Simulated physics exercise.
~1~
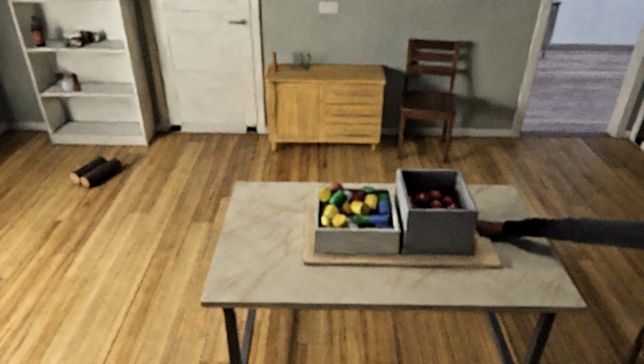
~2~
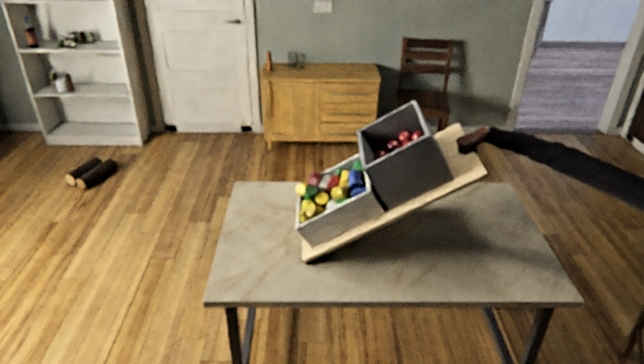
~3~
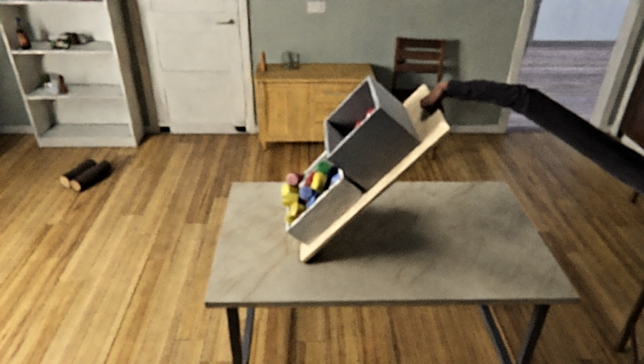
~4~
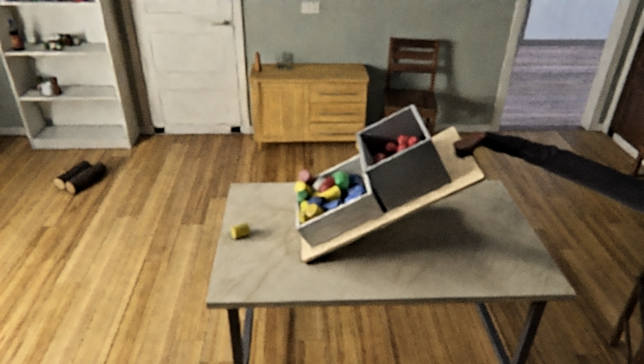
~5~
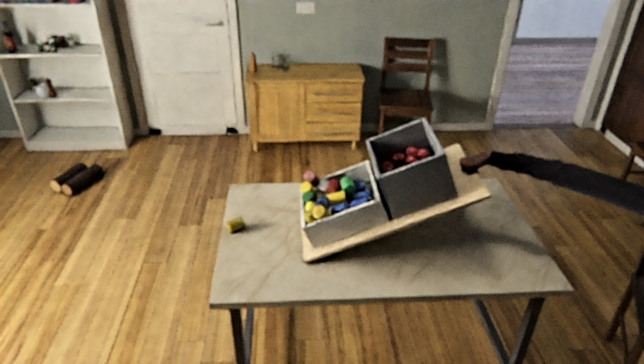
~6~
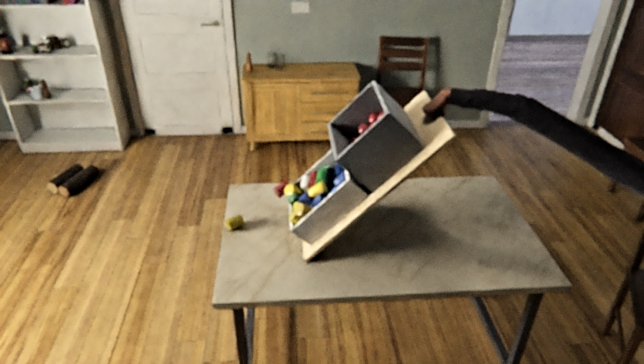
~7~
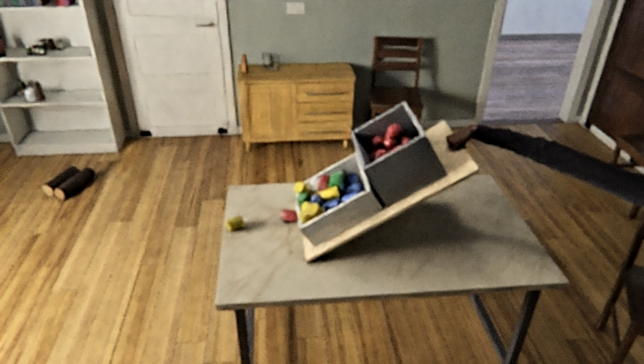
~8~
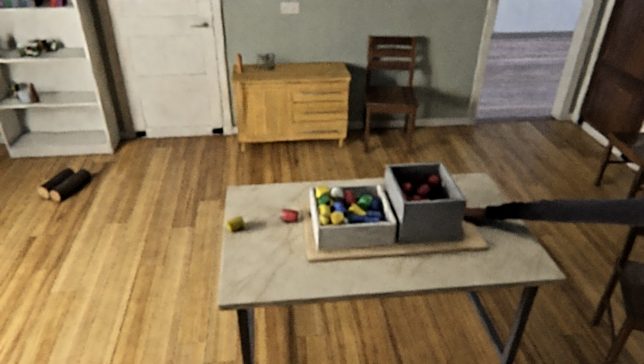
A board holding a white tray of colourful little jars and a grey tray of red apples was tipped steeply by a dark arm lifting its right end, partly lowered, raised again, then laid flat, leaving two jars on the table.
